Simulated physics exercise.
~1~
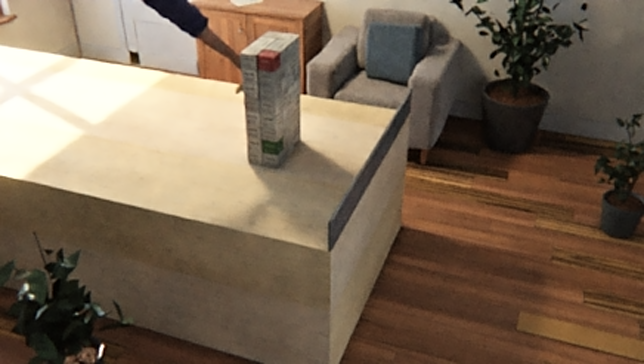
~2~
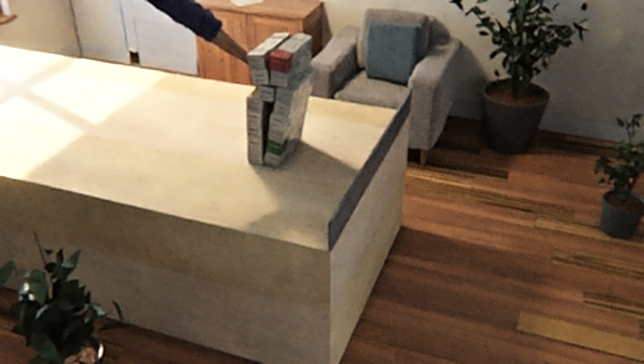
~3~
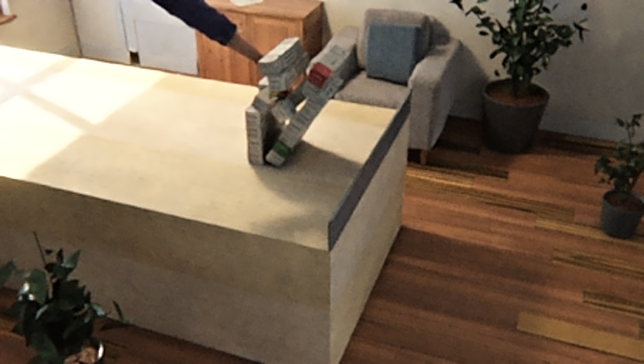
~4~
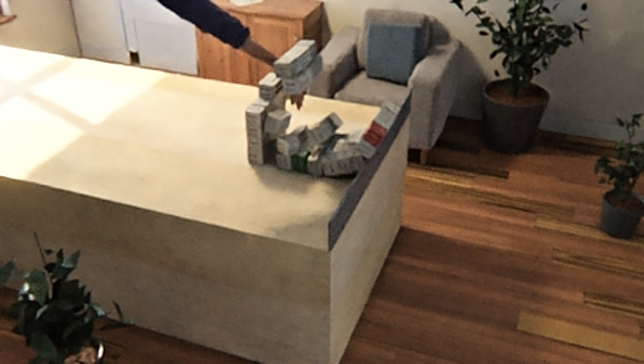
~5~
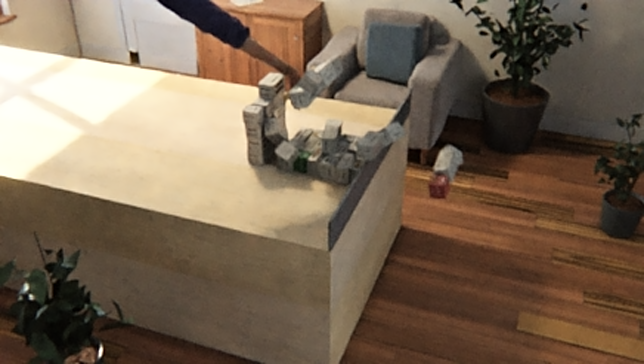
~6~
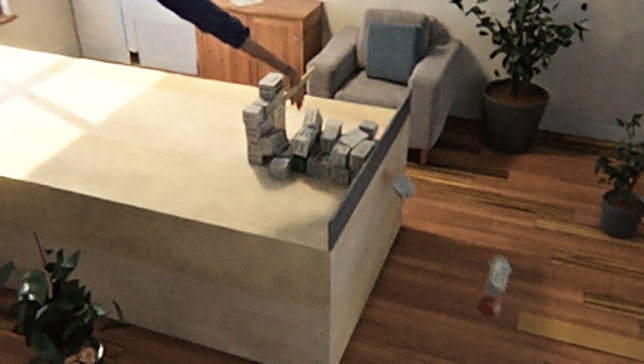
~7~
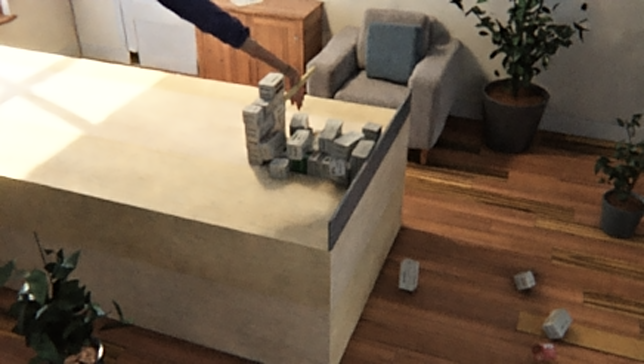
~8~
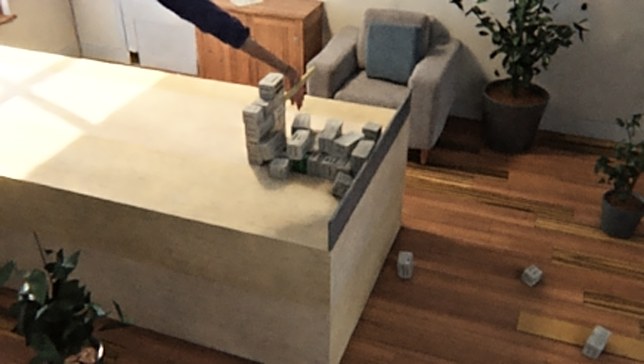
An arm reached over a pale counter and pushed a tall stack of small packets, which leaned right and collapsed toward the edge. Several tumbled onto the wooden floor, including a red one, while most stayed heaped on top beside a short standing column.
